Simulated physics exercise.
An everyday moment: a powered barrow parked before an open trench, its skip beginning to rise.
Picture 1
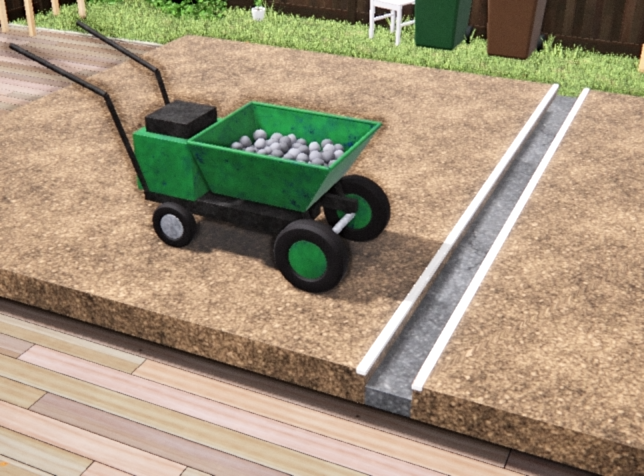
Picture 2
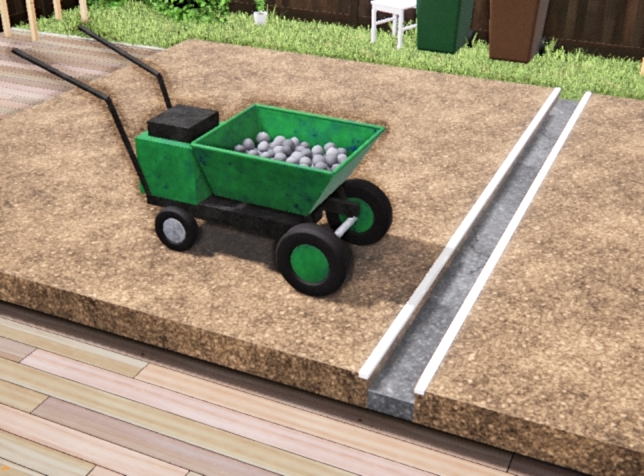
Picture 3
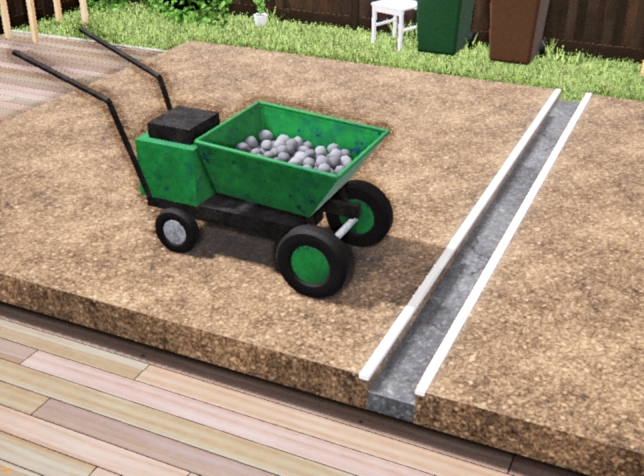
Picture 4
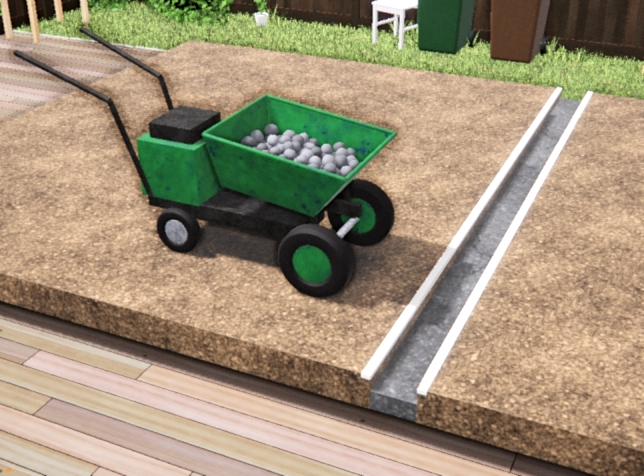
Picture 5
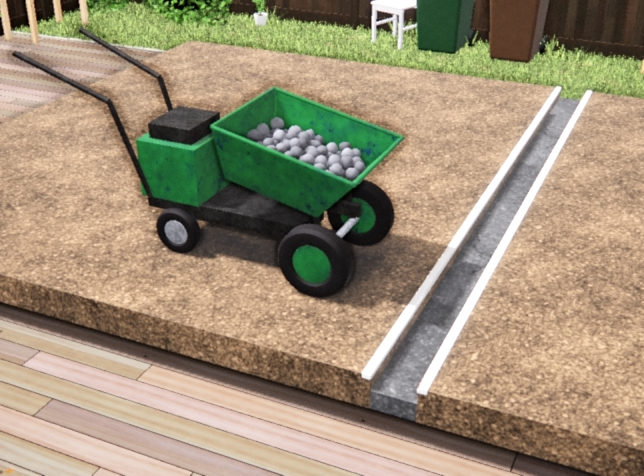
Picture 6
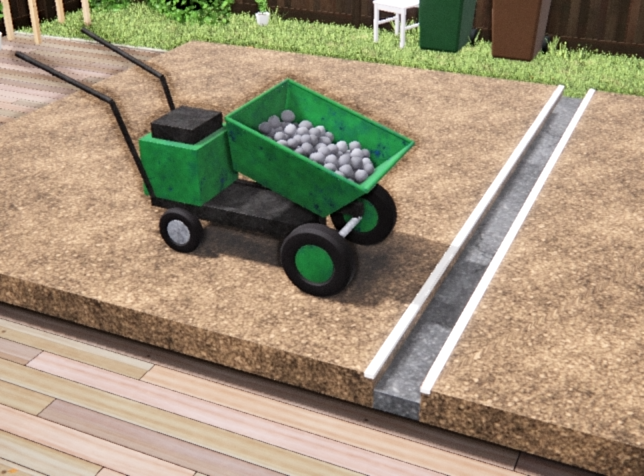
On a patch of bare soil, a green powered barrow slowly tilts its cobble-filled skip forward.
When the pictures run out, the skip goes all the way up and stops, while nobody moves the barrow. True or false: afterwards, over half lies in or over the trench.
True.
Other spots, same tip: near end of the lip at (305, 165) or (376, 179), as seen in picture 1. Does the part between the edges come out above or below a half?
Run 1 - a majority. Run 2 - a minority.
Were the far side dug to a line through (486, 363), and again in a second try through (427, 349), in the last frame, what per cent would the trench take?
Lab note: Try one about 100 %, try two about 40 %.
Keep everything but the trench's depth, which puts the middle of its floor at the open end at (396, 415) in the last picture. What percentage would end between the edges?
That would give roughly 80 percent.
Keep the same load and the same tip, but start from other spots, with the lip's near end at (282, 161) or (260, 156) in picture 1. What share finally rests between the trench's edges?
Close to 40 in a hundred, and close to 20 in a hundred.
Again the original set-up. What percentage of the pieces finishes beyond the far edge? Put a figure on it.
It comes to close to 30 %.
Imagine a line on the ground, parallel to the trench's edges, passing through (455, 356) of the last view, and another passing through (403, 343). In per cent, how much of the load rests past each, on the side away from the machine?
Around 20 per cent for the first, and 90 per cent for the second.
Just after the last frame, skip tipped steeply; every one in the skip.
A moment on, skip tipped steeply; almost all in the skip; just a few in or heaped over the trench; just a few falling.
Further on, skip tipped right over; roughly a third in the skip; roughly half in or heaped over the trench; roughly a quarter beyond it; just a few falling.
When it is over, skip tipped right over; about a tenth short of the trench; roughly two thirds in or heaped over the trench; roughly a third beyond it.
